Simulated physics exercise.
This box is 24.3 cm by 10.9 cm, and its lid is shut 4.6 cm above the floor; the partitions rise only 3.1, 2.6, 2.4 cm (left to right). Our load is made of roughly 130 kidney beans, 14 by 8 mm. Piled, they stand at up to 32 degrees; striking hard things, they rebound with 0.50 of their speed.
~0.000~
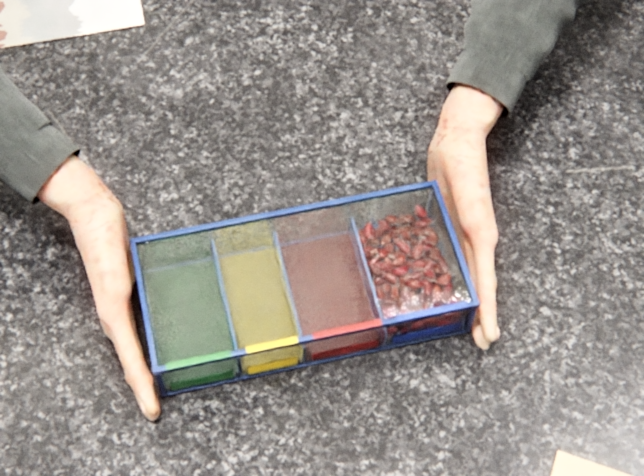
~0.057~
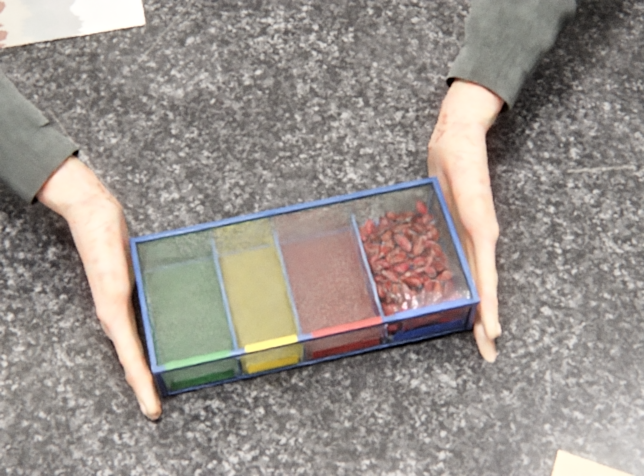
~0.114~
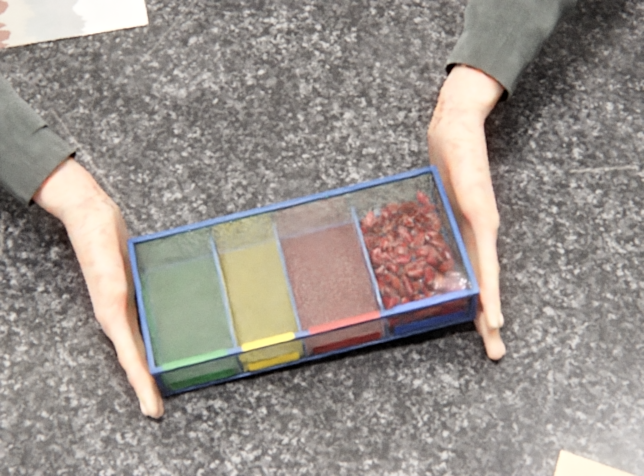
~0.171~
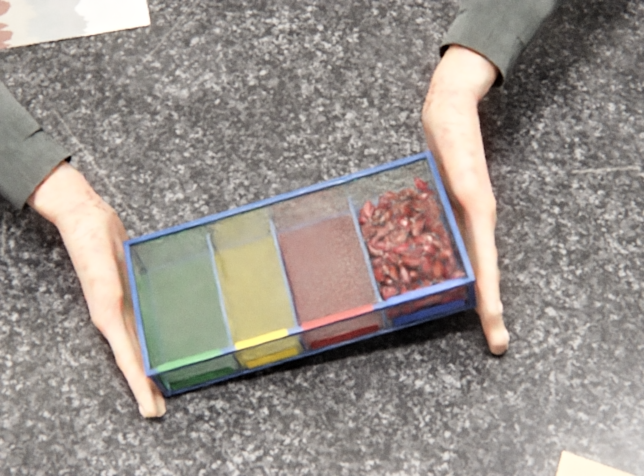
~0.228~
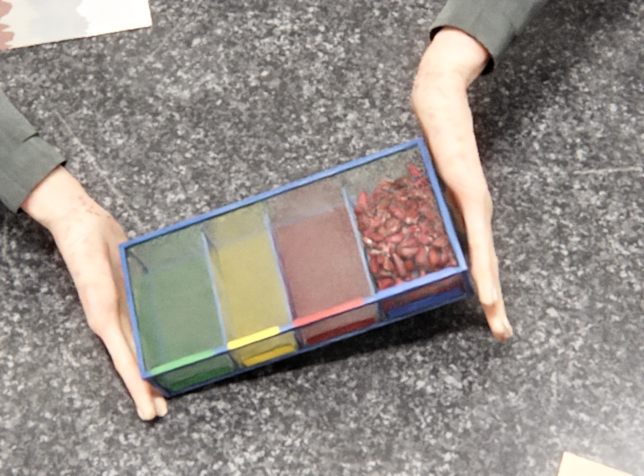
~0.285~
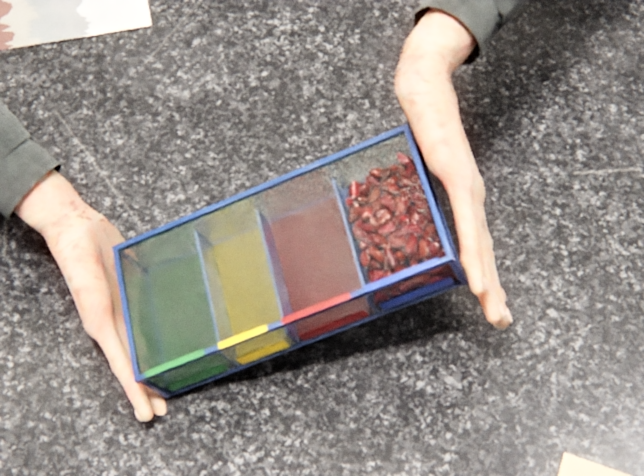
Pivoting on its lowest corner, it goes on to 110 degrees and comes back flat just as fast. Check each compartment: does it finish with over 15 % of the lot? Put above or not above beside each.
Red: Not above; blue: Not above; green: Above; yellow: Not above.
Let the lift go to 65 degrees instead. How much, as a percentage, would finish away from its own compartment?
I'd estimate around 40 per cent.
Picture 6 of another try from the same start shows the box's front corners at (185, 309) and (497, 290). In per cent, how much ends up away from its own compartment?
About 0 per cent.
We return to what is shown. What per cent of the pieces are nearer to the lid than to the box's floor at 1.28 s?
Something like 90 percent of the pieces.
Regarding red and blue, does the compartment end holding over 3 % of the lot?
Red: False; blue: False.
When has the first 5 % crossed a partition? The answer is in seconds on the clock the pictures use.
Roughly at the 0.85 s mark.
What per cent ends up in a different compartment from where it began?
Around 100 in a hundred.
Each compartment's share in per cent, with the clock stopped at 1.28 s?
Red = 30, blue = 10, green = 50, yellow = 10 (percent).
Then, at 1.28 s, tilt 110 degrees; red 30 %, blue 10 %, green 50 %, yellow 10 %.
After 1.95 s, tilt 48 degrees; green 95 %, yellow 5 %.
Then, at 2.65 s, tilt 0 degrees; green 95 %, yellow 5 %.
By 3.0 s all is still; red 0 %, blue 0 %, green 95 %, yellow 5 %.
